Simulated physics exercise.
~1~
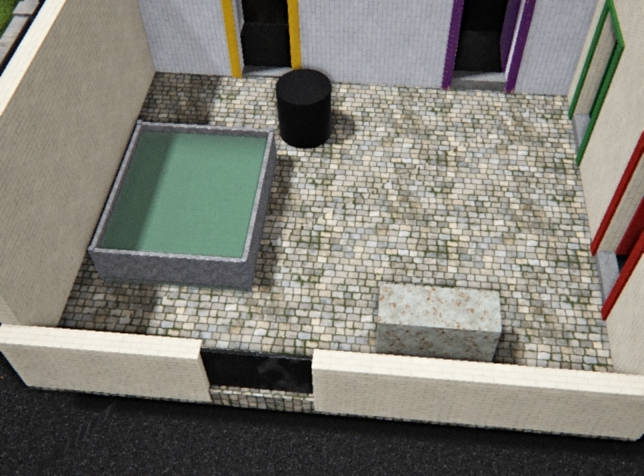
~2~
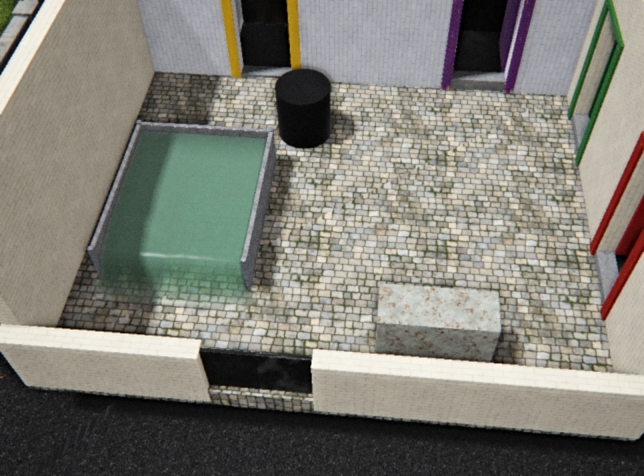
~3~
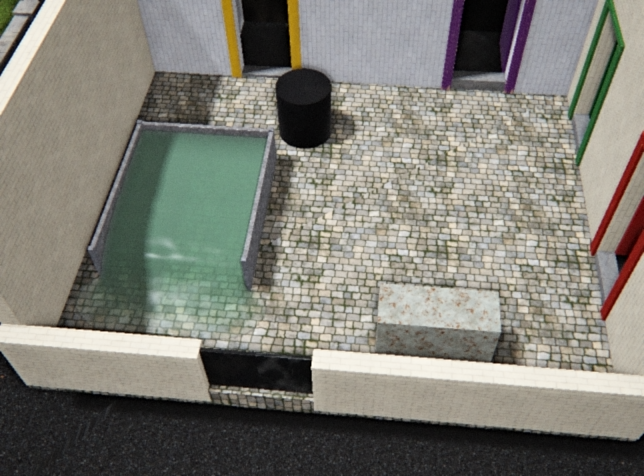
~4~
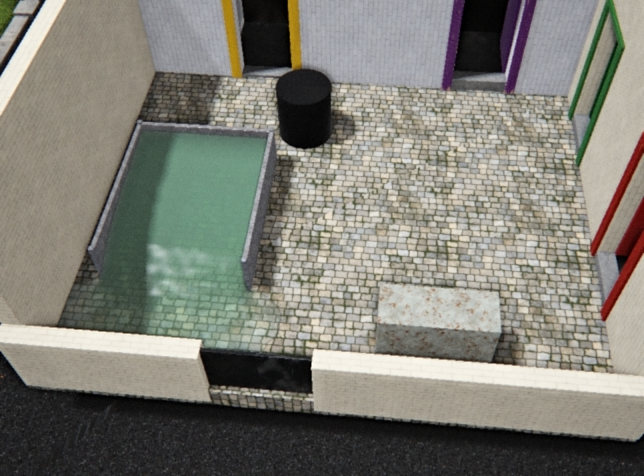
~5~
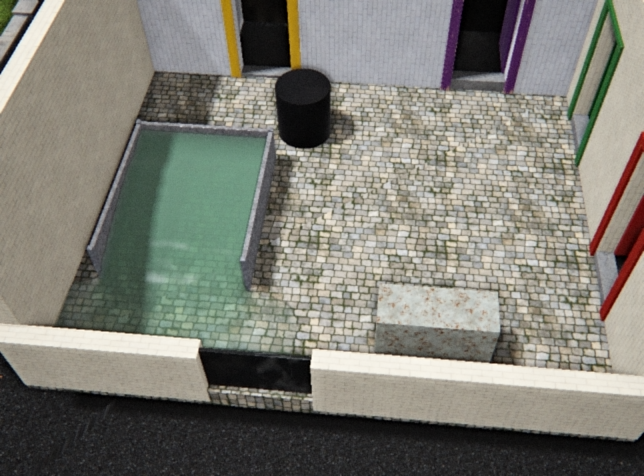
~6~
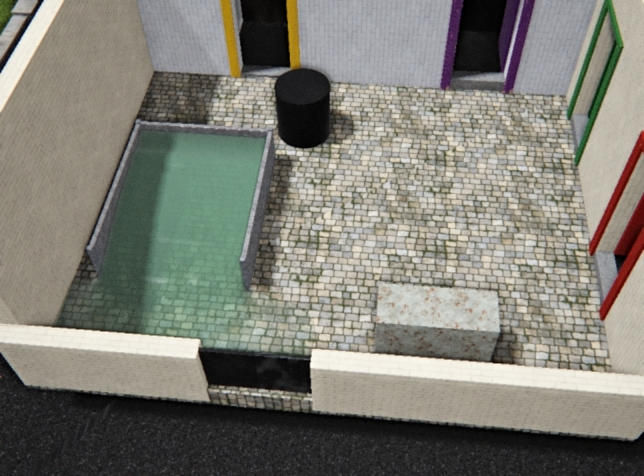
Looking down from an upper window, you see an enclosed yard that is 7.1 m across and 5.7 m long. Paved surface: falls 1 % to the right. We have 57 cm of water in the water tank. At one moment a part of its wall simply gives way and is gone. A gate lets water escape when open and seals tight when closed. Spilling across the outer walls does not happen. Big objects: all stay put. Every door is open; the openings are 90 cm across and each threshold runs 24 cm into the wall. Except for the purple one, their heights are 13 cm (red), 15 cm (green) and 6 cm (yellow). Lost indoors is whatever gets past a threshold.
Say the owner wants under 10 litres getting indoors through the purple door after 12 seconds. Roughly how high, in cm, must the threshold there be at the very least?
At the very least some 12 cm.
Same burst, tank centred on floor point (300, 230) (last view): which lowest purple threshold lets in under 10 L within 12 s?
8.0 cm or thereabouts.
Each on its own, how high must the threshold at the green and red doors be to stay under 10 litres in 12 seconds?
About 13.5 cm at green and about 8.0 cm at red.
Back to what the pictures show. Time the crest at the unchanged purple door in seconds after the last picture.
Approximately 6.0 s.
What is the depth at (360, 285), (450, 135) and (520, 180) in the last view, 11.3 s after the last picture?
First spot about 5 cm, second about 7 cm, third about 7 cm.
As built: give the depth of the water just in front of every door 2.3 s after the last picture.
In cm - red: 0, green: 0, purple: 0, yellow: 0.
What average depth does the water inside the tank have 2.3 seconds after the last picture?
It averages close to 18 centimetres.
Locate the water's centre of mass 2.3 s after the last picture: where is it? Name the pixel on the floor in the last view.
About (217, 281).
Then, 0.7 s after the last picture water covers 15 % of the floor, deepest (46 cm) near (44, 358); it has not reached the purple door.
Then, 2.3 s after the last picture water covers 40 % of the floor, deepest (34 cm) near (613, 409); it has not reached the purple door.
Then, 11.3 s after the last picture water covers 100 % of the floor, deepest (19 cm) near (613, 409); 7 cm at the purple door, 0 litres in over its 21 cm threshold.
At the purple door as built, the water peaked near 17 cm, 5.9 s after the last picture.
Run again over the same 12 s with other heights there, 17 litres in over 11 cm, 2 litres over 14.5 cm. The limit of 10 litres is kept from about 12 cm up.
